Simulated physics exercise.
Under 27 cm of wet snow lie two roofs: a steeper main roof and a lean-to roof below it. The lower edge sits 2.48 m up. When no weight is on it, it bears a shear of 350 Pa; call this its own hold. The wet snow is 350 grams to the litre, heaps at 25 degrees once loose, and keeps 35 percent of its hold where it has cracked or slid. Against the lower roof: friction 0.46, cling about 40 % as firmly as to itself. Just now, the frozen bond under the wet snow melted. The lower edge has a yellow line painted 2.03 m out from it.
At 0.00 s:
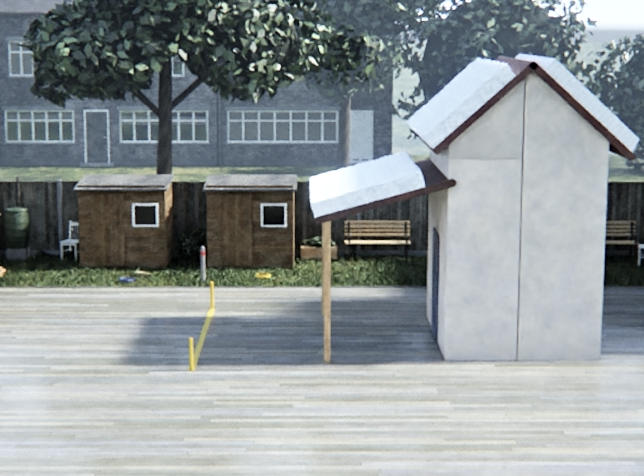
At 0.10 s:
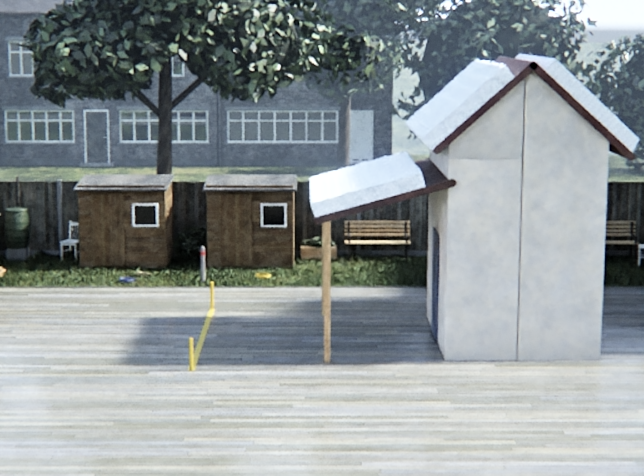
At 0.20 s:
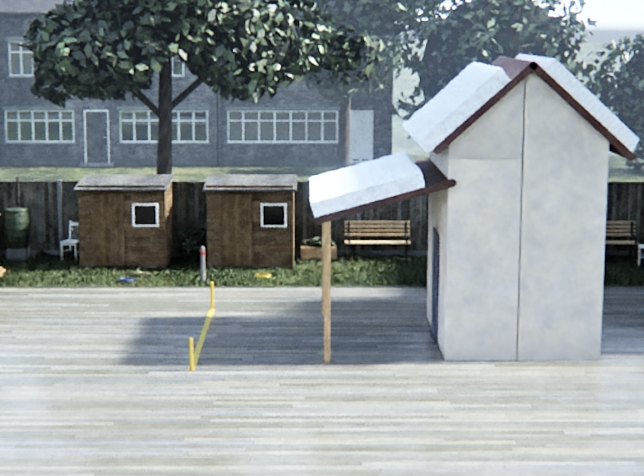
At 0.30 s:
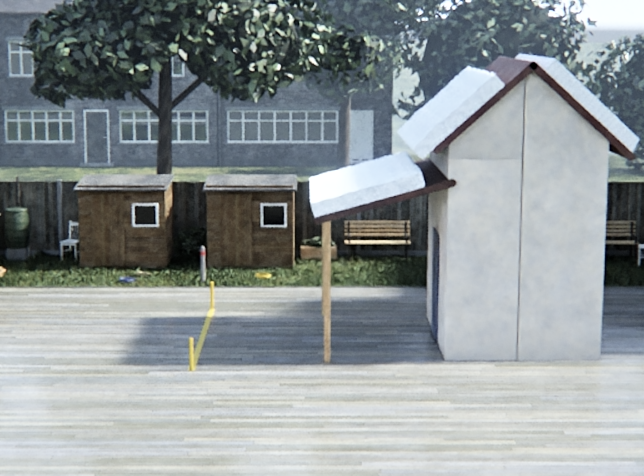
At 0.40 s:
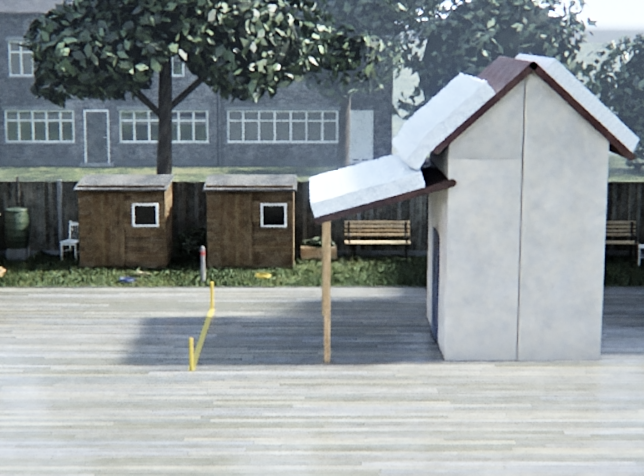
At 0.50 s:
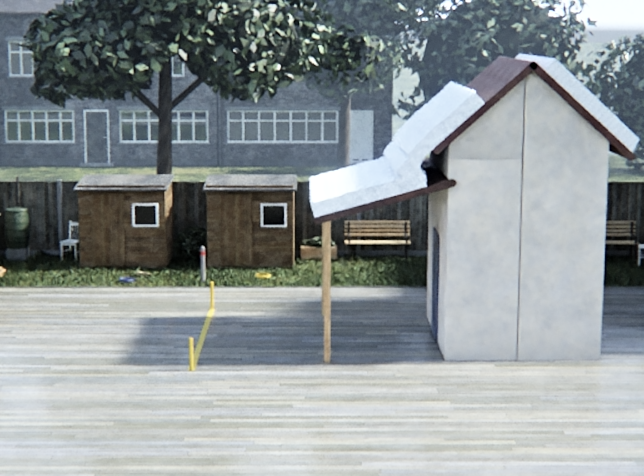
Snow on the steep main roof slides down leftward onto the snow-covered lower roof and cracks.
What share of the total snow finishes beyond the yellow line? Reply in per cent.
About 1 %.
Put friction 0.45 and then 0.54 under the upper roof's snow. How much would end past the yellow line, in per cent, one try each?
I'd expect around 0 percent, then around 0 percent.
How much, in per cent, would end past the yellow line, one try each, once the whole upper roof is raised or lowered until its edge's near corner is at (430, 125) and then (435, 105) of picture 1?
In that order: 12 %, 20 %.
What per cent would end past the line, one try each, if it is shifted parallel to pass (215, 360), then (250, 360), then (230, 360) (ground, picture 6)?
In turn about 4 %, 10 %, 7 %.
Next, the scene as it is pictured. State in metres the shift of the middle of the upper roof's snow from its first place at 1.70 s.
Roughly 2.6 m.
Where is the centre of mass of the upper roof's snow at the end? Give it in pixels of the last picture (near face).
The middle sits at about (331, 248).
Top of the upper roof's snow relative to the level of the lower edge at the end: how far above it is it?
Roughly 0.8 m.
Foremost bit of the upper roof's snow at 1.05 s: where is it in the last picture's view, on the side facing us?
I'd point to around (320, 196).
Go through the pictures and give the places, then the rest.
The first frame shows leading edge of the wet snow at (432, 143).
The second frame shows leading edge of the wet snow at (431, 144), its middle shifted 2.9 cm, 2 % of it past the upper edge, in one piece.
The third frame shows leading edge of the wet snow at (427, 147), its middle shifted 11 cm, 6 % of it past the upper edge, in one piece.
The fourth frame shows leading edge of the wet snow at (422, 143), its middle shifted 25 cm, 14 % of it past the upper edge, in one piece.
The fifth frame shows leading edge of the wet snow at (414, 155), its middle shifted 44 cm, 25 % of it past the upper edge, cracking.
The sixth frame shows leading edge of the wet snow at (404, 163), its middle shifted 68 cm, 39 % of it past the upper edge, cracking.
After 1.05 s, none is below the lower edge and 0 % is past the line.
After 1.70 s, 16 % is below the lower edge and 0 % is past the line.
After 2.35 s, 31 % is below the lower edge and 1 % is past the line.
After 3.00 s, 32 % is below the lower edge and 1 % is past the line.
After 3.80 s, at the end, 33 % is below the lower edge and 1 % is past the line.
